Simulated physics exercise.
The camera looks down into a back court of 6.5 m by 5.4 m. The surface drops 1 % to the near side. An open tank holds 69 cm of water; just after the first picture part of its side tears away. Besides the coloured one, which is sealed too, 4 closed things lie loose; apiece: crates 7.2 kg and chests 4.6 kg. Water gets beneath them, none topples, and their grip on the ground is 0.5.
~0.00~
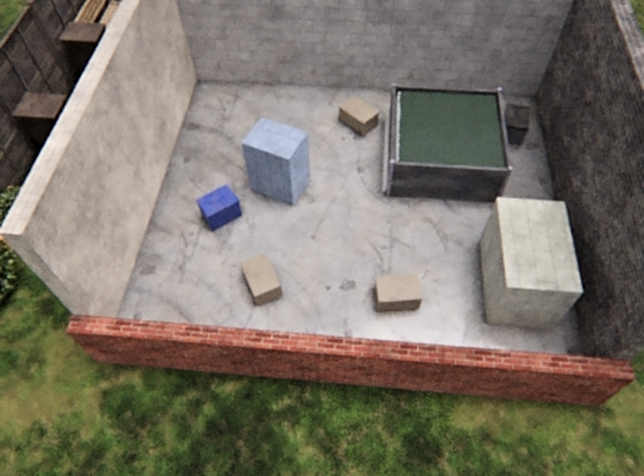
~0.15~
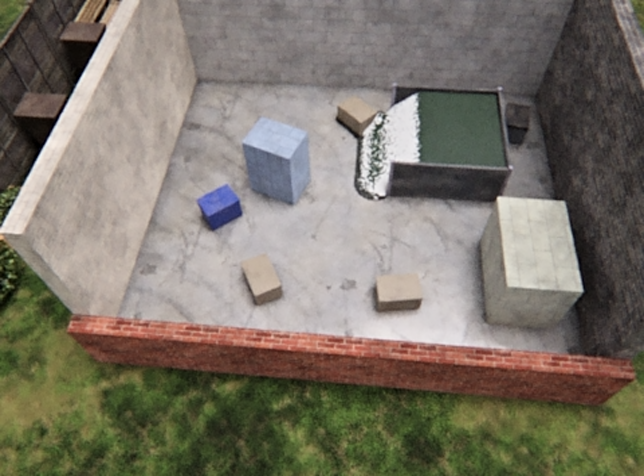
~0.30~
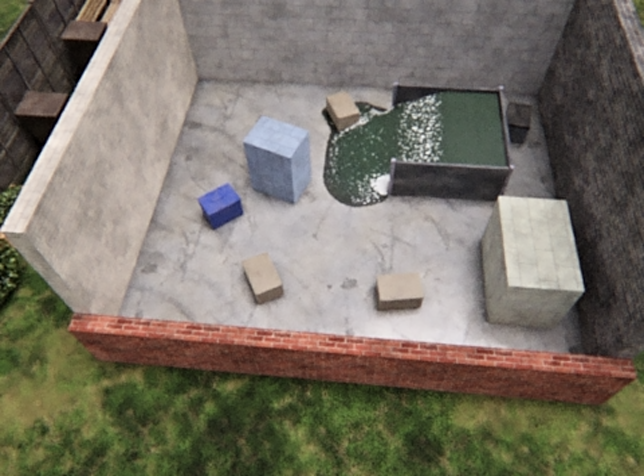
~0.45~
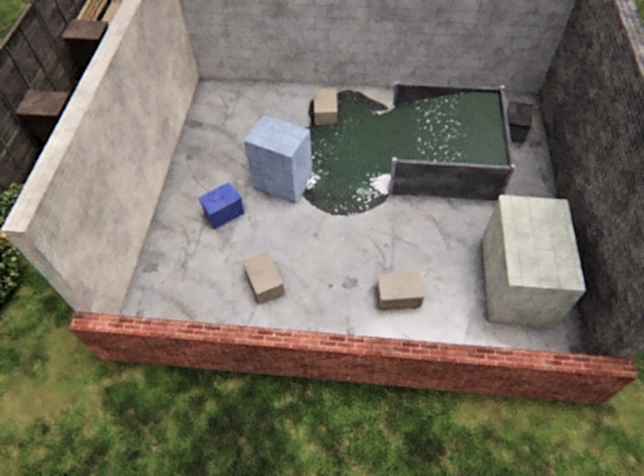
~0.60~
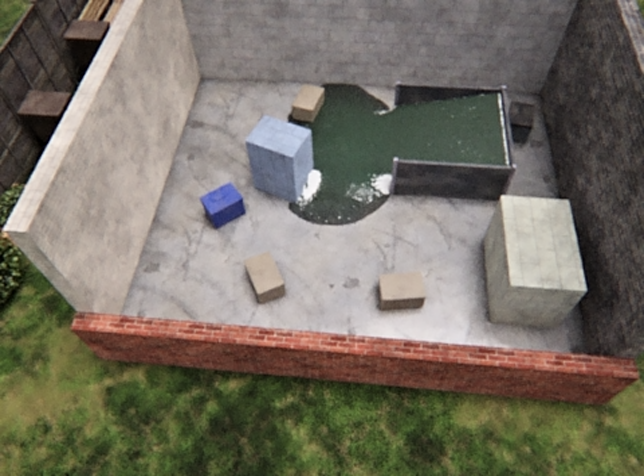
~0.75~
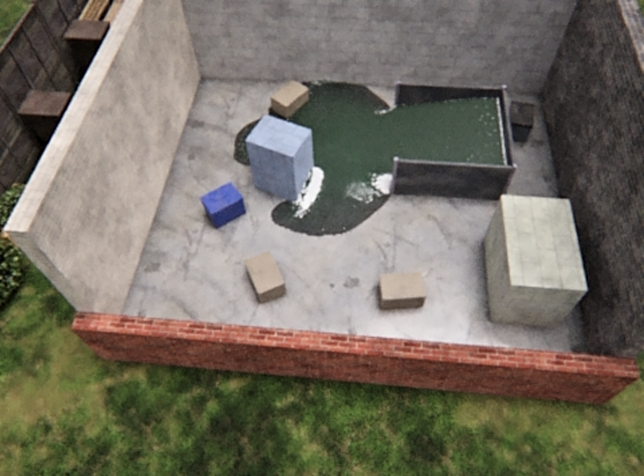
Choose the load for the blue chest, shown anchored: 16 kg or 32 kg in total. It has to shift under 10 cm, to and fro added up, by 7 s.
I expect that neither weight holds it.
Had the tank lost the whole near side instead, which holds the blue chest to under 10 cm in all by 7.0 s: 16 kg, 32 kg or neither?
Then only the larger load is enough.
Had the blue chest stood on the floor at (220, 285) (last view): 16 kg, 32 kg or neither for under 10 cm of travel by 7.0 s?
Neither is enough.
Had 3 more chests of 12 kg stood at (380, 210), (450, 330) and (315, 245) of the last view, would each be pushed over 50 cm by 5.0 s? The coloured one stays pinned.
In that order: Less, short of it, more.
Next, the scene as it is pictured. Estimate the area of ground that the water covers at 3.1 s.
Some 22 m2.
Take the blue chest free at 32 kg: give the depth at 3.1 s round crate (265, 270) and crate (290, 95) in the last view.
Roughly 10 and 27 cm.
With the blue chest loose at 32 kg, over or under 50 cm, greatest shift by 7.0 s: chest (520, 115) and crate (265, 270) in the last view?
In that order: Short of it, past it.
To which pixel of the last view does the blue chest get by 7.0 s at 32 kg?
Near (235, 226).
After 1.4 s the blue chest would be 0 cm from its start with 16 kg and 0 cm from its start with 32 kg; 0 cm of water round it then.
After 3.1 s the blue chest would be 0 cm from its start with 16 kg and 0 cm from its start with 32 kg; 4 cm of water round it then.
After 4.9 s the blue chest would be 154 cm from its start with 16 kg and 60 cm from its start with 32 kg; 7 cm of water round it then.
After 7.0 s the blue chest would be 363 cm from its start with 16 kg and 60 cm from its start with 32 kg; 7 cm of water round it then.
